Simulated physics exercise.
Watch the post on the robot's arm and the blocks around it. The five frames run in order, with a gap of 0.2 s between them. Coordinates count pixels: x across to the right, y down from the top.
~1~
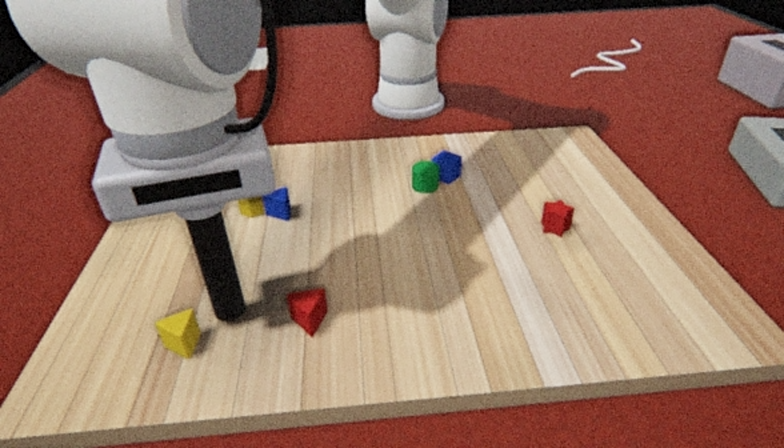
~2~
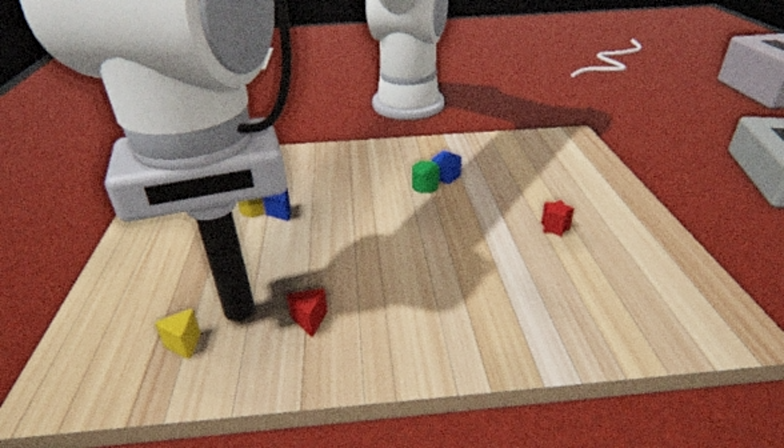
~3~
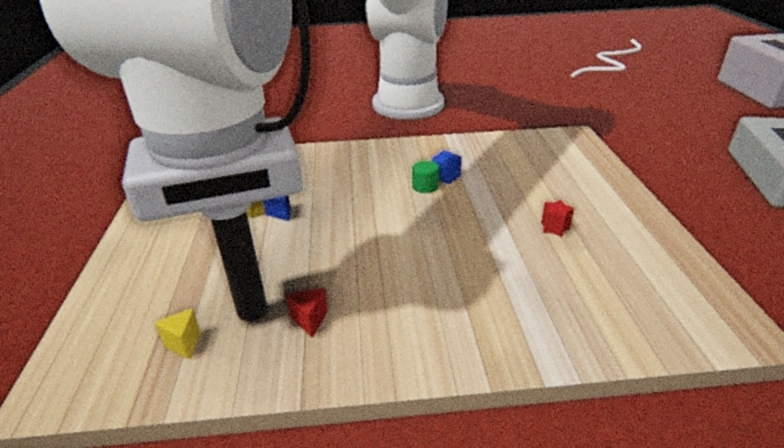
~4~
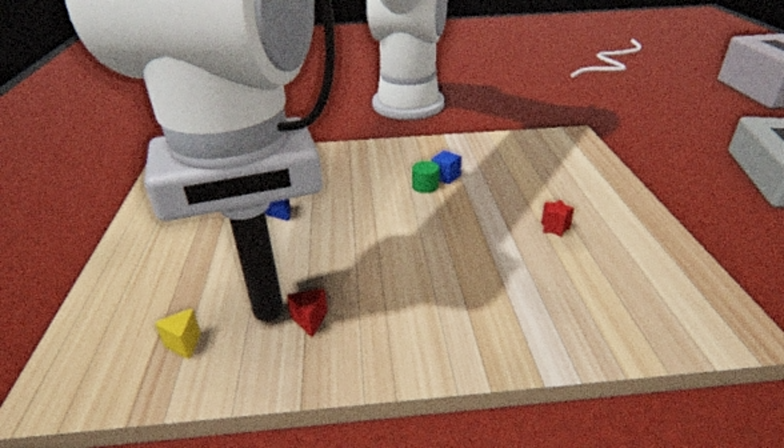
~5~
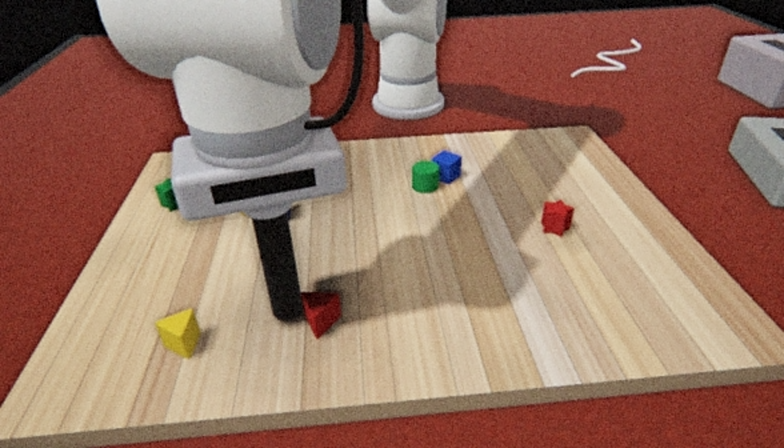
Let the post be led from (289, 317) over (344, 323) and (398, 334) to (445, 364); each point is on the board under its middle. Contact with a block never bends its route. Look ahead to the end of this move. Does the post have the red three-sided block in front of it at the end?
I expect so.
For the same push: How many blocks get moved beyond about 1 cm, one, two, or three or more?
My best guess is that a single block moves over 1 cm.
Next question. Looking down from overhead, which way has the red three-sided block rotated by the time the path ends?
Answer: Clockwise.
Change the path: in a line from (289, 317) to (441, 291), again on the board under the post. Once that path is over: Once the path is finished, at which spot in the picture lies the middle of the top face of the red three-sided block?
Expect it around (348, 303).
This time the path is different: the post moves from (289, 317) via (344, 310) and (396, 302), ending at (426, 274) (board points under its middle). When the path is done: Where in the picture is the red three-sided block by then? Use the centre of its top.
Its top centre lands on (354, 306).
On the path given first. One third of the way, post (343, 316); red three-sided block (367, 307), turned 55° clockwise.
Two thirds of the way, post (398, 328); red three-sided block (424, 321), turned 60° clockwise.
At the end, post (445, 358); red three-sided block (478, 344), turned 30° clockwise.
